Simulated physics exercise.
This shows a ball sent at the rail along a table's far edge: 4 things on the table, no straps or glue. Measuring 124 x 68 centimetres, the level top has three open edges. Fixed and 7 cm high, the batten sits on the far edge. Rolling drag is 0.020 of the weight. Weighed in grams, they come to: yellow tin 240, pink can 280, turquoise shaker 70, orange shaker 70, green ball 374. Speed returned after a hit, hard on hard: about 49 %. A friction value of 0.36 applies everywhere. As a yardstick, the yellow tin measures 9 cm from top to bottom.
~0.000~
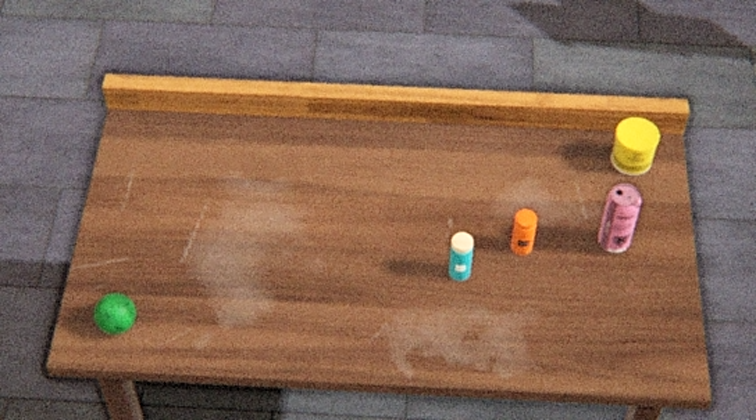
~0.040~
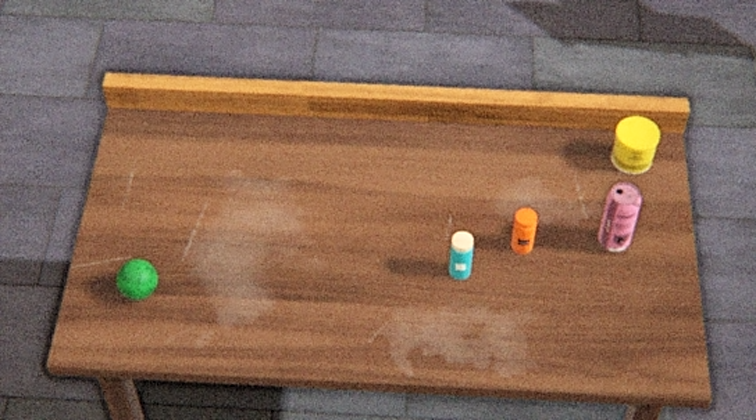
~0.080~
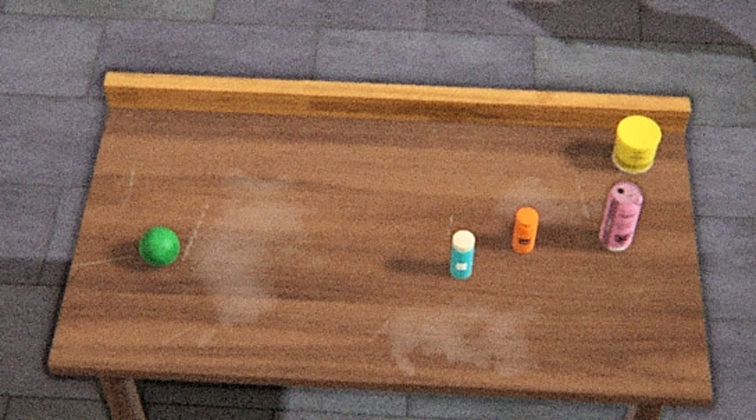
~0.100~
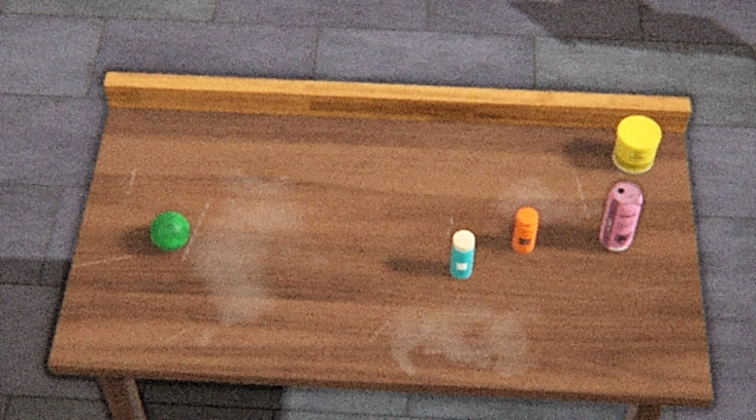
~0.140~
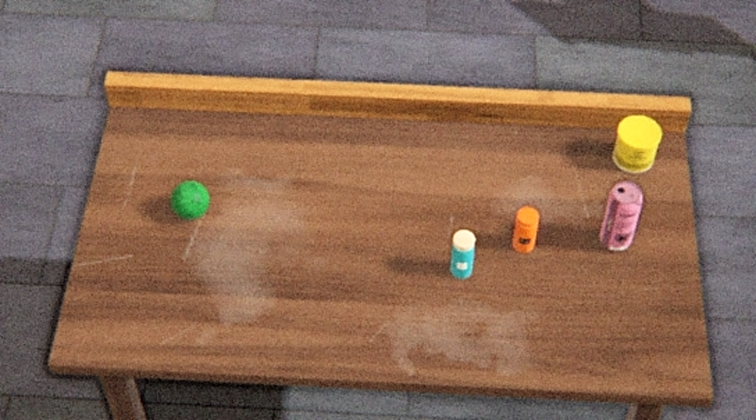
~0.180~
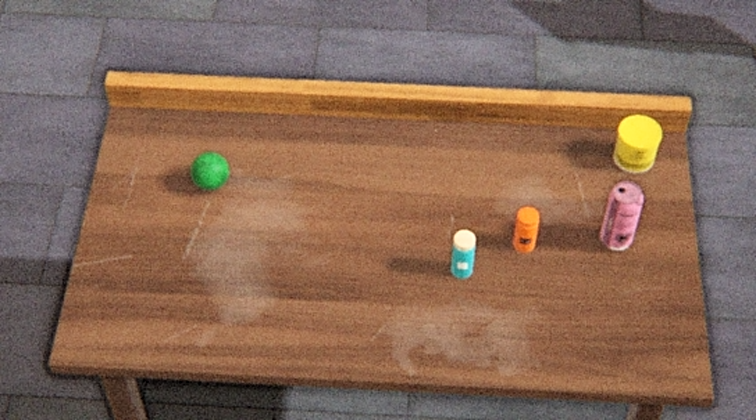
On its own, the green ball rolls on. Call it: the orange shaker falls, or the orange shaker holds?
It holds.
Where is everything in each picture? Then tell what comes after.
Green ball (115, 314); orange shaker (524, 232), in the first frame.
Green ball (137, 280); turquoise shaker (461, 256), in the second frame.
Green ball (159, 247); pink can (620, 218), in the third frame.
Green ball (170, 231); yellow tin (636, 145), in the fourth frame.
Green ball (190, 200); turquoise shaker (463, 255), in the fifth frame.
Green ball (210, 171); orange shaker (526, 230), in the sixth frame.
After 0.48 s, green ball near (294, 169).
After 1.08 s, green ball near (430, 271).
After 1.68 s, green ball near (562, 369).
After 2.18 s, things are still on the move.
In the end (2.4 s), all 4 under 4 cm from the start. At the end, from the last picture's camera, orange shaker near (526, 230).
